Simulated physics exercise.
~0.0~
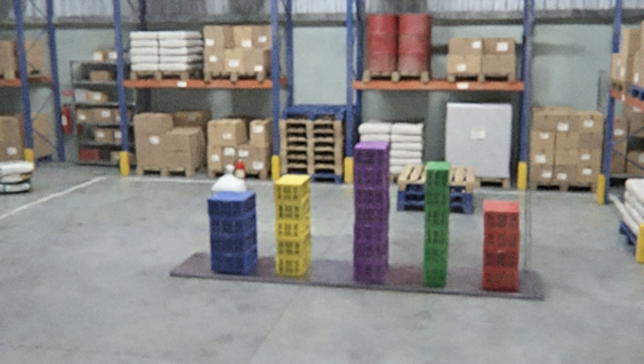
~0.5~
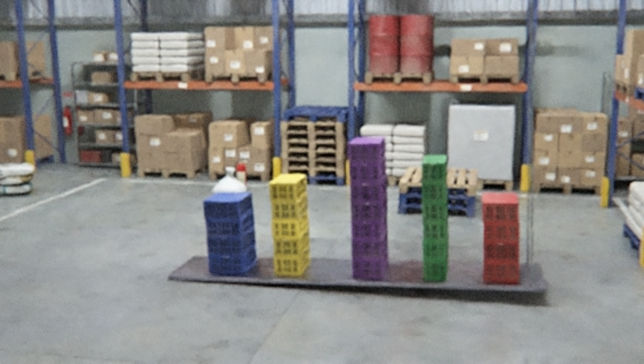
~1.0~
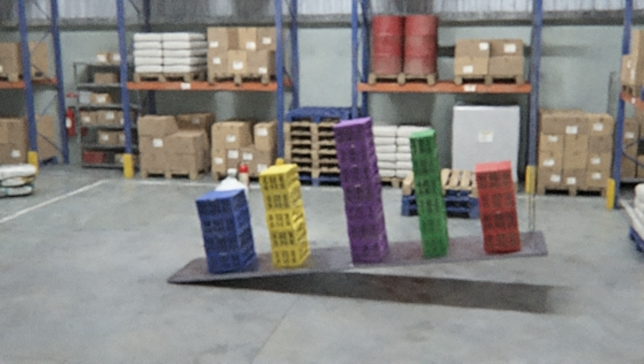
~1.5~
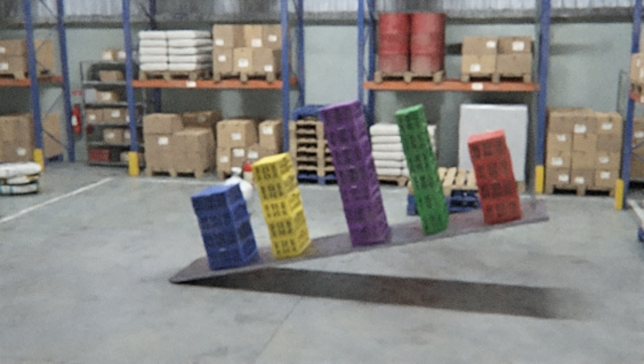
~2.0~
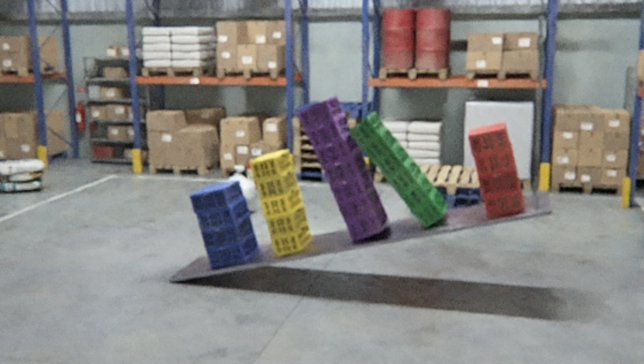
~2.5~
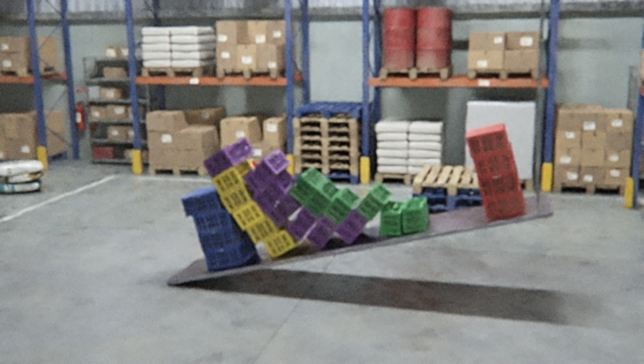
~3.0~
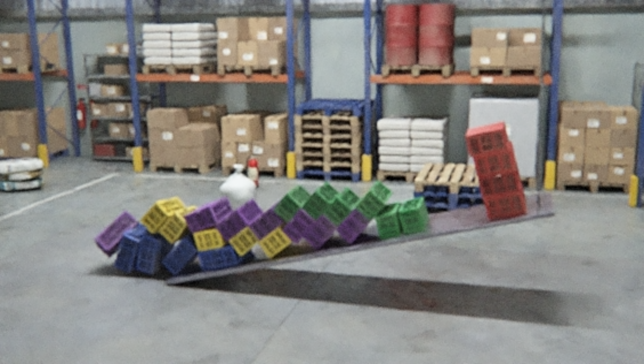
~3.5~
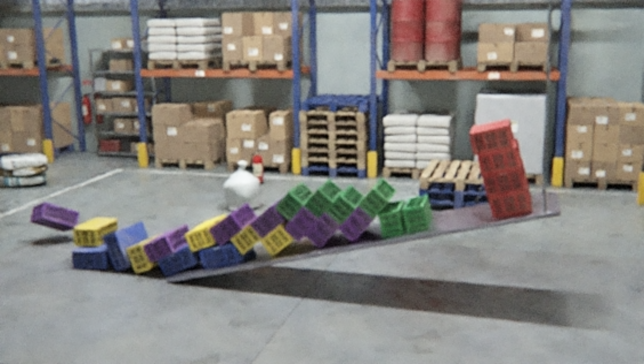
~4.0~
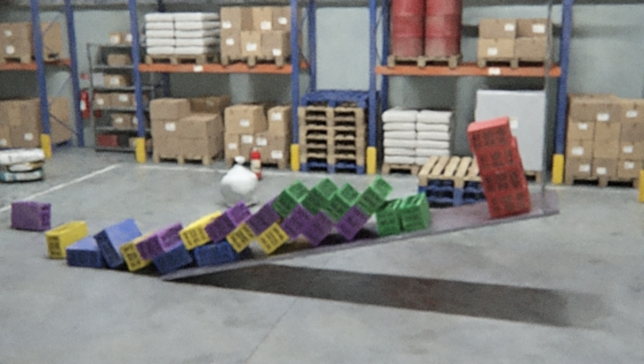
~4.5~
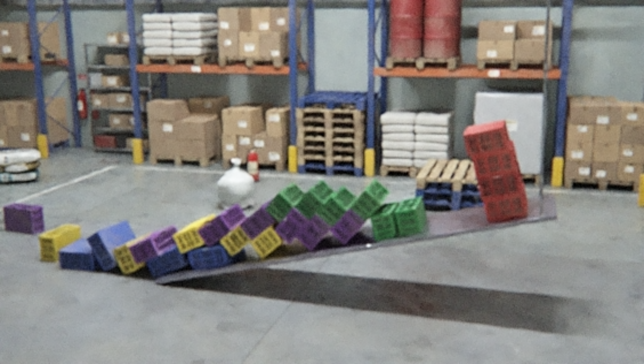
We see five columns of coloured crates on a flat rack in a warehouse as its right end slowly rises; the green and purple columns topple left, knocking over the yellow and blue, and crates spill onto the floor at left while the red column stays standing.
